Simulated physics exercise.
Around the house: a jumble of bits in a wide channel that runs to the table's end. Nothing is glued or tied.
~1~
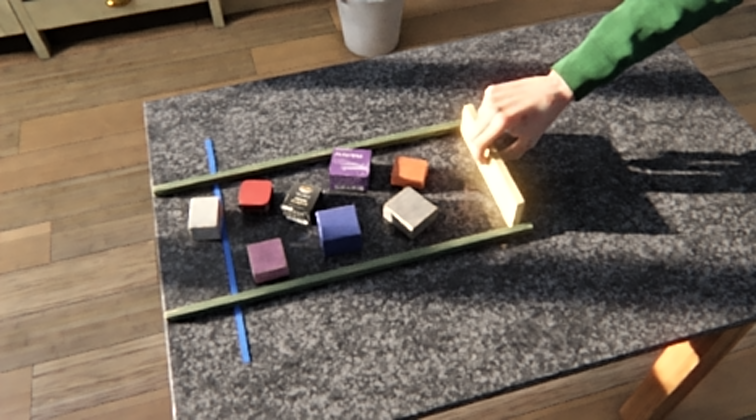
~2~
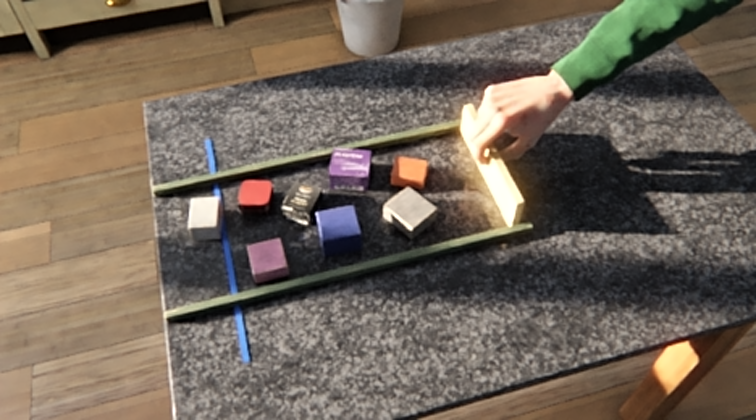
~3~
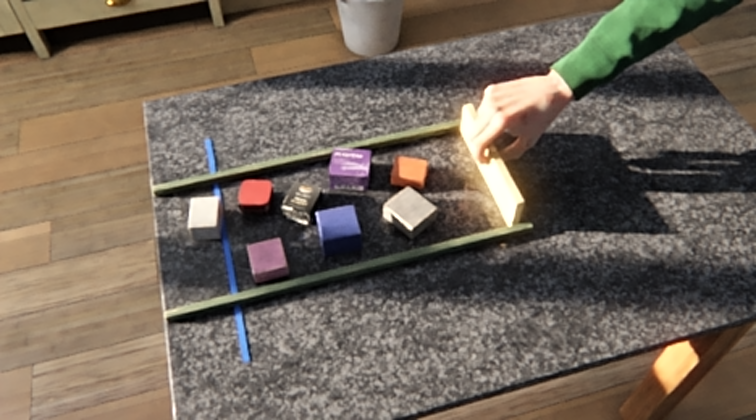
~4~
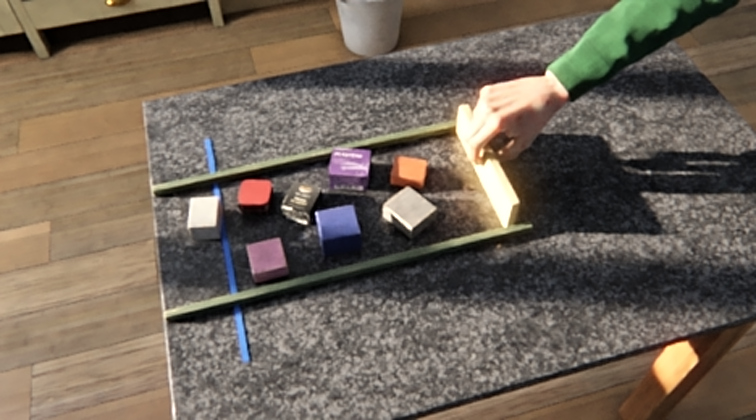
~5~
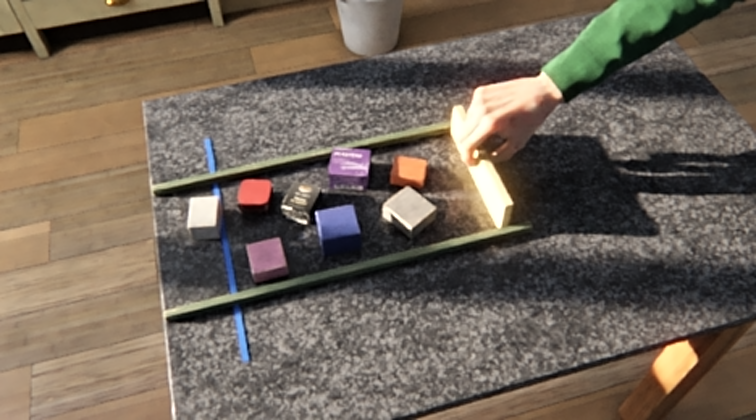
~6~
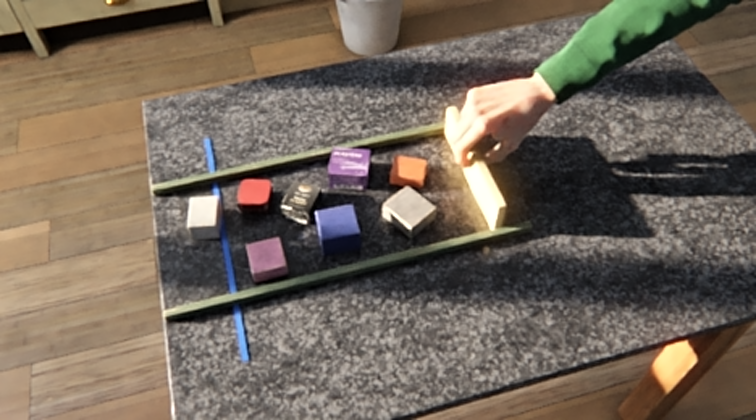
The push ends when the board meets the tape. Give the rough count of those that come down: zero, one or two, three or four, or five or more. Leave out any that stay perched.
Here the number that fall off is one or two.
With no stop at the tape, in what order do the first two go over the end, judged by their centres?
They are the pink block, then the white block.
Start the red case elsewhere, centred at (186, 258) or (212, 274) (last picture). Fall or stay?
In turn it goes over; comes down.
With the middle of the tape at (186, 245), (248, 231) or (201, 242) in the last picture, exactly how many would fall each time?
Down on the floor: 5, 0 and 5.
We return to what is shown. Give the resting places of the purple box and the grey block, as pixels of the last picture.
The purple box at (197, 195), the grey block at (208, 254).
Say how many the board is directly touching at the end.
In contact: 3.
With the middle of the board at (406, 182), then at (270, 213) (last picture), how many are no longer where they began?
By then 3, and 8.
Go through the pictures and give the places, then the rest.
The first frame shows white block (206, 219); pink block (268, 261); red case (257, 198); board (490, 164); tape (225, 237).
The second frame shows pink block (268, 260); purple box (351, 169).
The third frame shows red case (257, 198); blue block (339, 231).
The fourth frame shows white block (206, 219); grey block (410, 212).
The fifth frame shows pink block (268, 260); orange block (409, 172).
The sixth frame shows white block (205, 218); pink block (267, 260); red case (256, 197); board (473, 166); tape (224, 236).
Early on, none off yet; white block at rest near (205, 218); pink block at rest near (267, 260); red case at rest near (256, 197).
A while later, none off yet; white block at rest near (205, 218); pink block travelled a little near (247, 264); red case moving near (250, 197).
Further along, none off yet; white block travelled about its own width near (169, 225); pink block travelled well along near (174, 284); red case travelled well along near (199, 199).
Finally, the number that fall off is one or two; lost, pink block and white block.
